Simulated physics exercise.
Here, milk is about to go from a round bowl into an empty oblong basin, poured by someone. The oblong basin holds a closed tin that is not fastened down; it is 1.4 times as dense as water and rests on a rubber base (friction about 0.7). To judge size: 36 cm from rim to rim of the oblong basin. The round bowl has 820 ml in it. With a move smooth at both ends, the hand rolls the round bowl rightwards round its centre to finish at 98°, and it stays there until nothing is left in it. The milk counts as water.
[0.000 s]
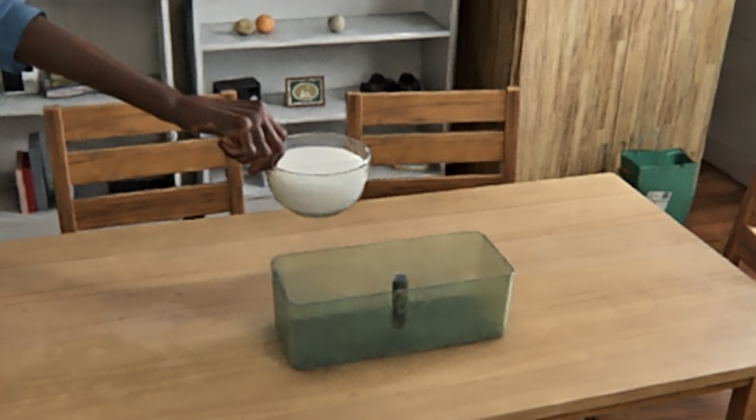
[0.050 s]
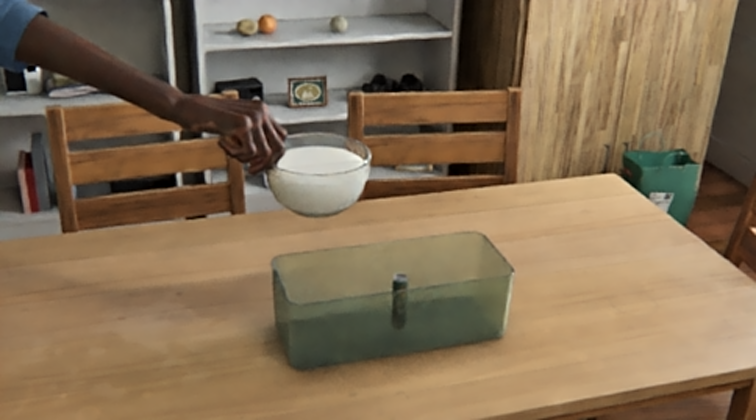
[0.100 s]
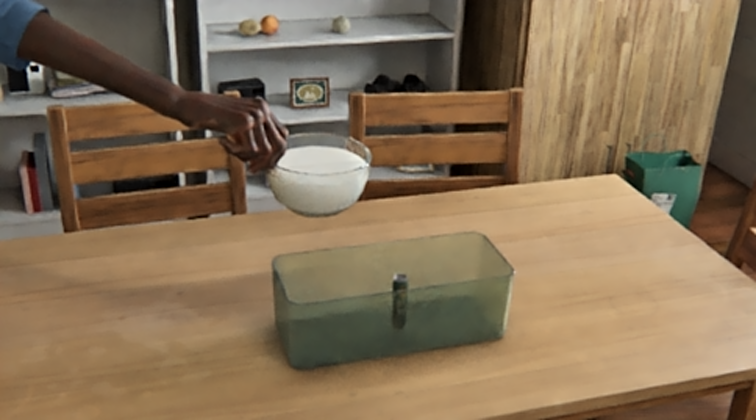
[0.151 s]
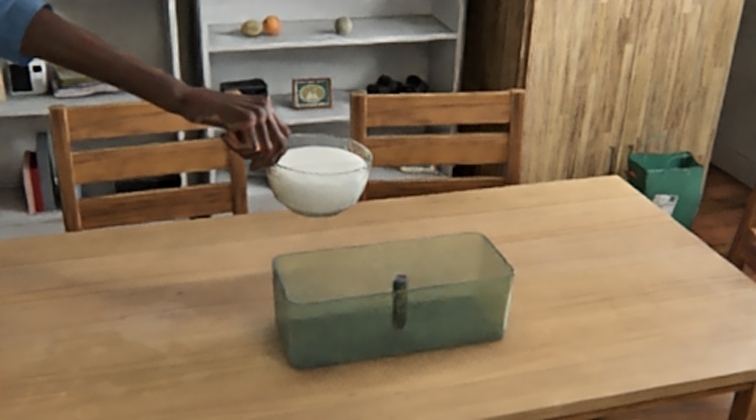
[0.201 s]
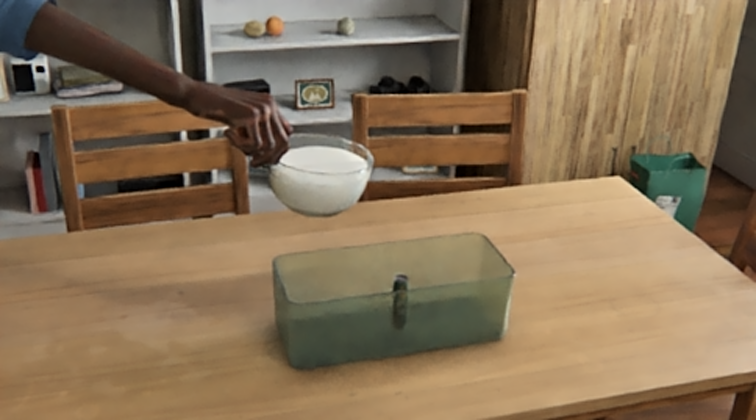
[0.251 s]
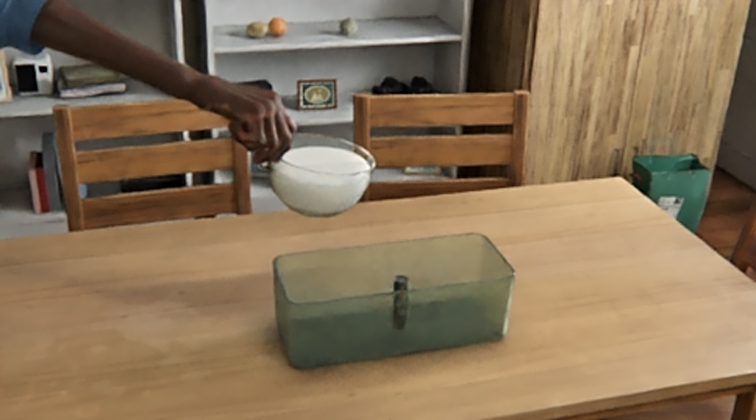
The footage shows a hand holding a clear round bowl of milk above a greenish, see-through oblong basin with a small dark tin inside on a wooden table. The hand slowly tilts the bowl slightly to the right.
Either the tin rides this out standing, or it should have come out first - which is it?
It never tilts over.
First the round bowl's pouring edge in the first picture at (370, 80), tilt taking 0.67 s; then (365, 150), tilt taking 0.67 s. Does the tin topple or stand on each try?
The tin overturns the first time and overturns the second time.
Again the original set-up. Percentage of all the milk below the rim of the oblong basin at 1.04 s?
Around 76 in a hundred.
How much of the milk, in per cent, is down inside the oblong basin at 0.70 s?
I'd estimate some 8 percent of the liquid.
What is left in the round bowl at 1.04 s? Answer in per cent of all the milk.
I'd say some 10 per cent remains.
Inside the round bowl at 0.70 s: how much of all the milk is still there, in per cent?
I'd estimate some 64 % remains.
Then, 0.70 s in, the tilt is 58° and 64 per cent is still to pour; the tin stands where it began.
Then, 1.04 s in, the tilt is 91° and 10 per cent is still to pour; the tin stands where it began.
Then, 1.38 s in, the tilt is 98° and 0 per cent is still to pour; the tin stands where it began.
Then, 1.76 s in, the tilt is 98° and 0 per cent is still to pour; the tin stands where it began.
Finally, the tin stands where it began.
